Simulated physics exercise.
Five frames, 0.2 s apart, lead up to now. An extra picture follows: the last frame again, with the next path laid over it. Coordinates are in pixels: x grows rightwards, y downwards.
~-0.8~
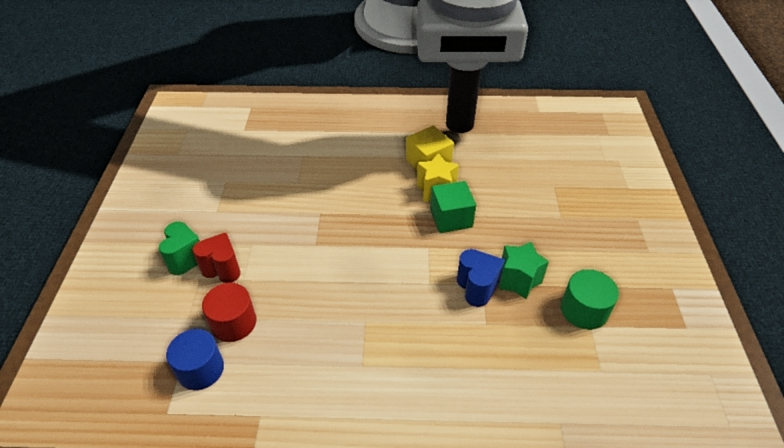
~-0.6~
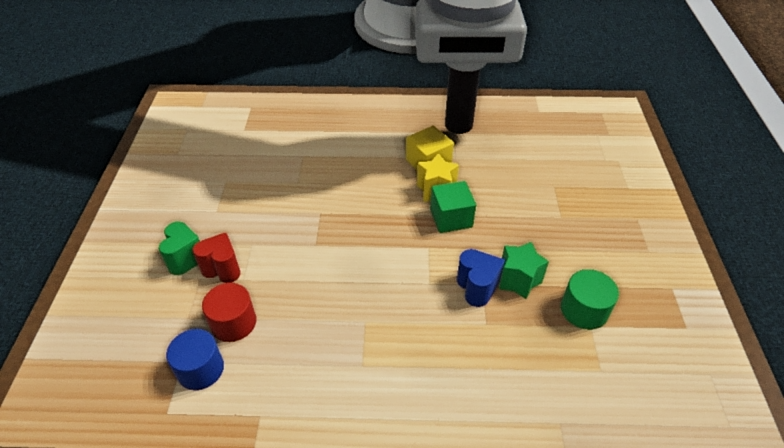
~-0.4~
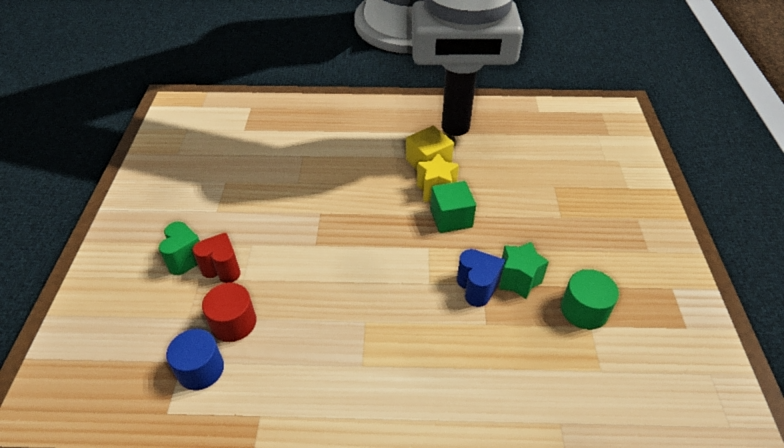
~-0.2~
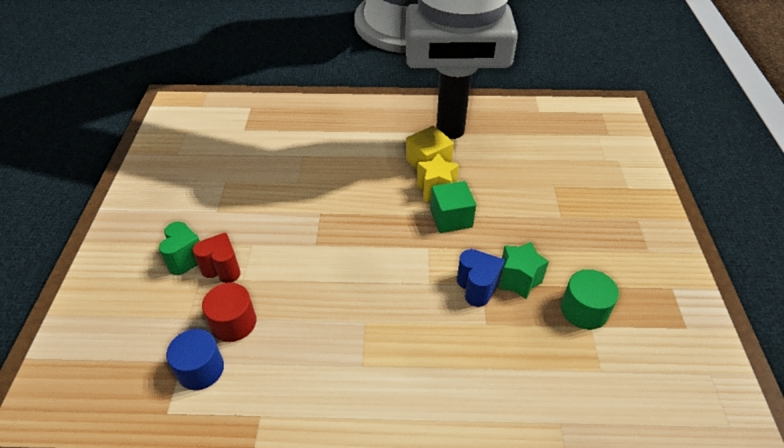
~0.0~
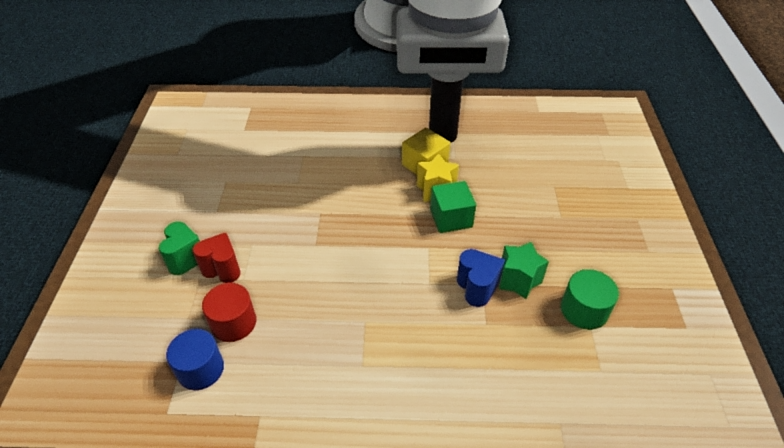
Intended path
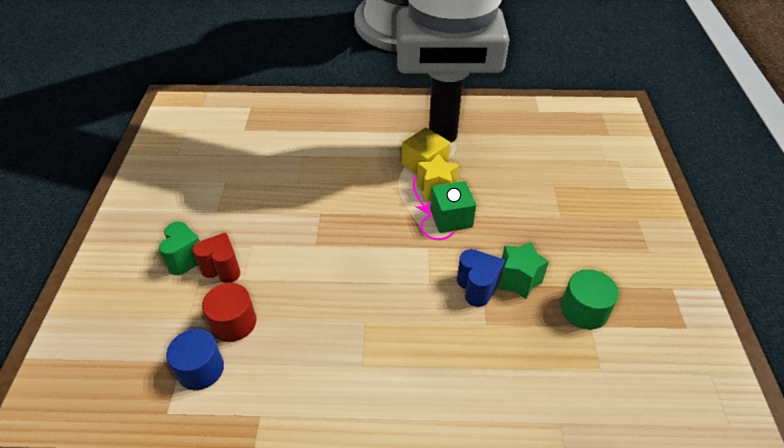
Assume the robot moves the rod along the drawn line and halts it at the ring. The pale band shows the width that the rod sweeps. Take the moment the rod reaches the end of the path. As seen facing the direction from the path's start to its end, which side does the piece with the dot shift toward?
Out to the left.
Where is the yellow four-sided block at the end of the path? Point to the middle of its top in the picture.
I'd place it at (384, 180), taking the centre of its top.
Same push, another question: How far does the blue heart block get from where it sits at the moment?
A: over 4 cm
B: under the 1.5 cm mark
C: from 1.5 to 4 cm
I choose B.
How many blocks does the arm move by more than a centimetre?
Three or more shift.
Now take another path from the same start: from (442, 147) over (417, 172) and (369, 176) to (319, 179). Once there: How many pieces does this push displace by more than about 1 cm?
One gets moved.
The drawn path runs from (442, 147) over (420, 169) and (418, 197) to (438, 227); the dot is on the green four-sided block.
The first path, step by step. One third of the way, rod (420, 159); yellow four-sided block (399, 164); yellow star-shaped block (437, 172), turned 20° anticlockwise.
Two thirds of the way, rod (419, 187); yellow four-sided block (384, 180), turned 20° clockwise; yellow star-shaped block (447, 186), turned 25° anticlockwise; green four-sided block (469, 209).
At the end, rod (439, 216); yellow four-sided block (384, 180), turned 20° clockwise; yellow star-shaped block (472, 211), turned 40° anticlockwise; green four-sided block (502, 231), turned 25° anticlockwise; blue heart block not moved; green star-shaped block (529, 261).
